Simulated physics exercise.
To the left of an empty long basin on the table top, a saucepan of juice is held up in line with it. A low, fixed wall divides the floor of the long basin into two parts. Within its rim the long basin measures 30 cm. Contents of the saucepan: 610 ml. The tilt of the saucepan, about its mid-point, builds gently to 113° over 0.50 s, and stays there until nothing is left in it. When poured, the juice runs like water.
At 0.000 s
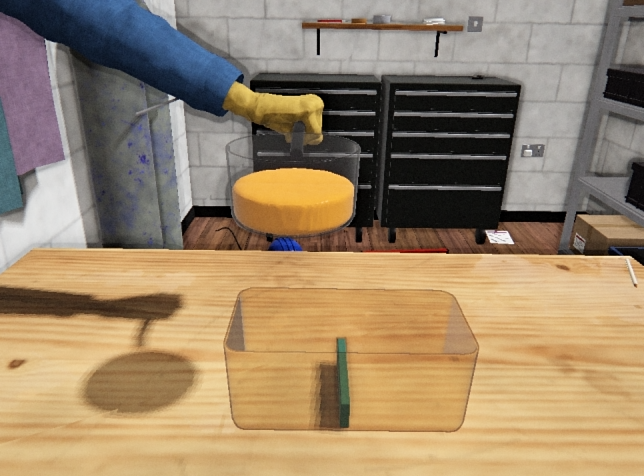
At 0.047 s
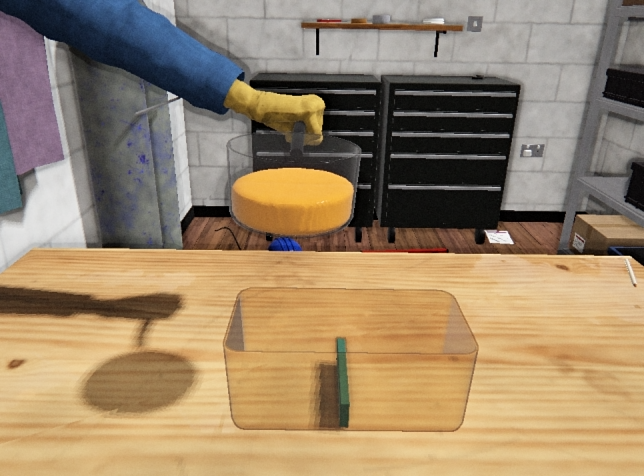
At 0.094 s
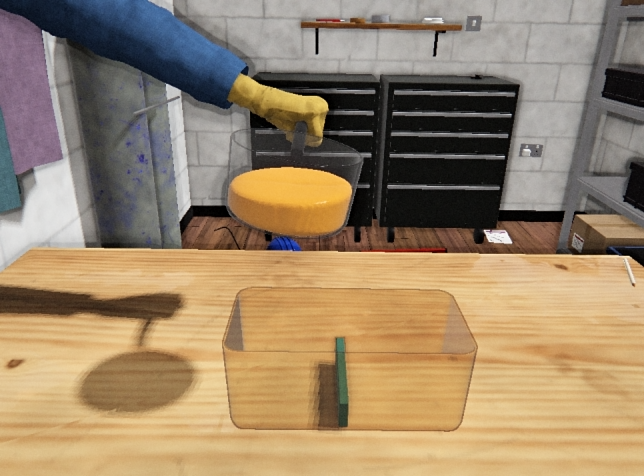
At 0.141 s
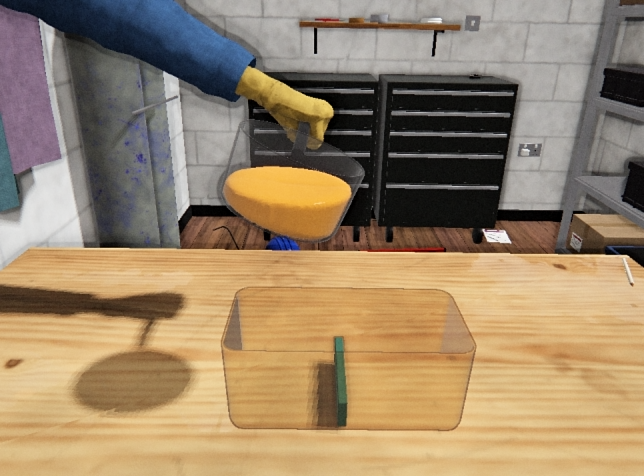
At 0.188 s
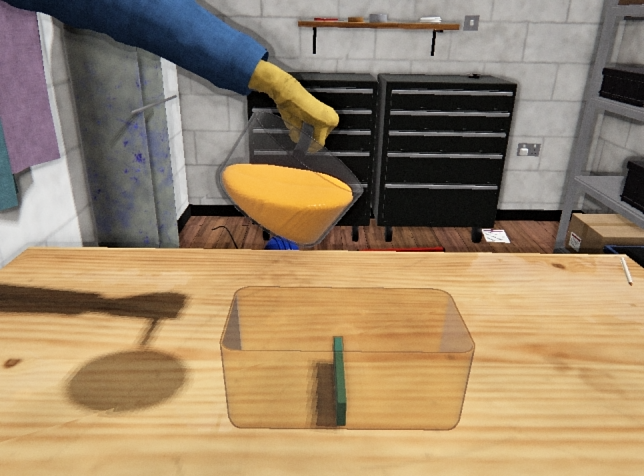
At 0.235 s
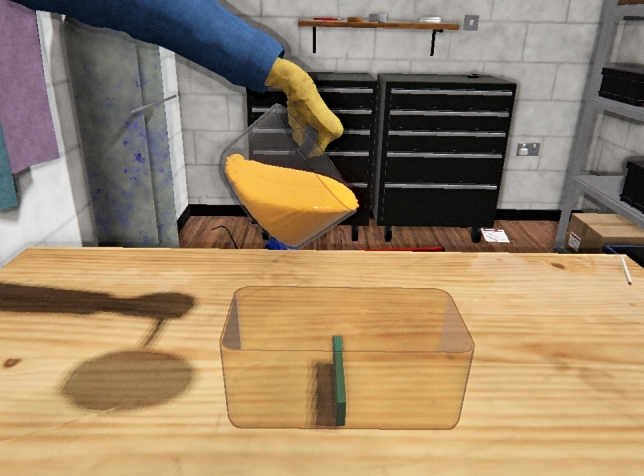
In a workshop, a gloved hand holds a clear saucepan of orange juice above a wooden table, where an empty see-through basin with a small green upright piece sits. The hand gradually tilts the saucepan rightward, steepening until the juice slants and gathers at the lowered right rim.
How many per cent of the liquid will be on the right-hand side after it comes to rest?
Some 80 per cent will be on the right-hand side.
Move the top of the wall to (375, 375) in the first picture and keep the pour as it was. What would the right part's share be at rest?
In that case, some 40 percent.
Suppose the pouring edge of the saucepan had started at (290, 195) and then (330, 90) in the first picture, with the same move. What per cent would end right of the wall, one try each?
Around 15 per cent first, around 70 per cent next.
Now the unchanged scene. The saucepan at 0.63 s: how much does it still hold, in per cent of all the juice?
Remaining share: Approx. 4 %.
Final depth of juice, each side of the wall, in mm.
Around 4 mm deep on the left, around 22 mm deep on the right.
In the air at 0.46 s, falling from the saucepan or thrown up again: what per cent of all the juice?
Around 56 in a hundred.
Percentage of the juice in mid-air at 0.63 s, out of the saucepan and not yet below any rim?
Estimate: Around 12 per cent.
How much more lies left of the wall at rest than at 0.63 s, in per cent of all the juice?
Some 8 per cent.
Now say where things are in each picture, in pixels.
The first frame shows tilt 0°; pouring edge (359, 149); surface from (234, 182) to (354, 184); the long basin's rim runs from (232, 318) to (465, 321); the wall's top is at (343, 369).
The second frame shows tilt 2°; pouring edge (360, 151); surface from (233, 182) to (353, 185).
The third frame shows tilt 10°; pouring edge (362, 159); surface from (231, 180) to (352, 185).
The fourth frame shows tilt 21°; pouring edge (363, 173); surface from (227, 178) to (352, 186).
The fifth frame shows tilt 35°; pouring edge (361, 189); surface from (223, 169) to (353, 190).
The sixth frame shows tilt 51°; pouring edge (354, 207); surface from (227, 158) to (350, 193); 1 per cent is over the edge.
By 0.46 s the tilt is 112° and 20 per cent is still to pour, 0 is left of the wall and 23 right of it.
By 0.63 s the tilt is 113° and 4 per cent is still to pour, 7 is left of the wall and 77 right of it.
By 0.81 s the tilt is 113° and 0 per cent is still to pour, 12 is left of the wall and 79 right of it.
By 1.00 s the tilt is 113° and 0 per cent is still to pour, 15 is left of the wall and 80 right of it.
At rest 15 per cent lies left of the wall, 80 right of it and 6 outside.
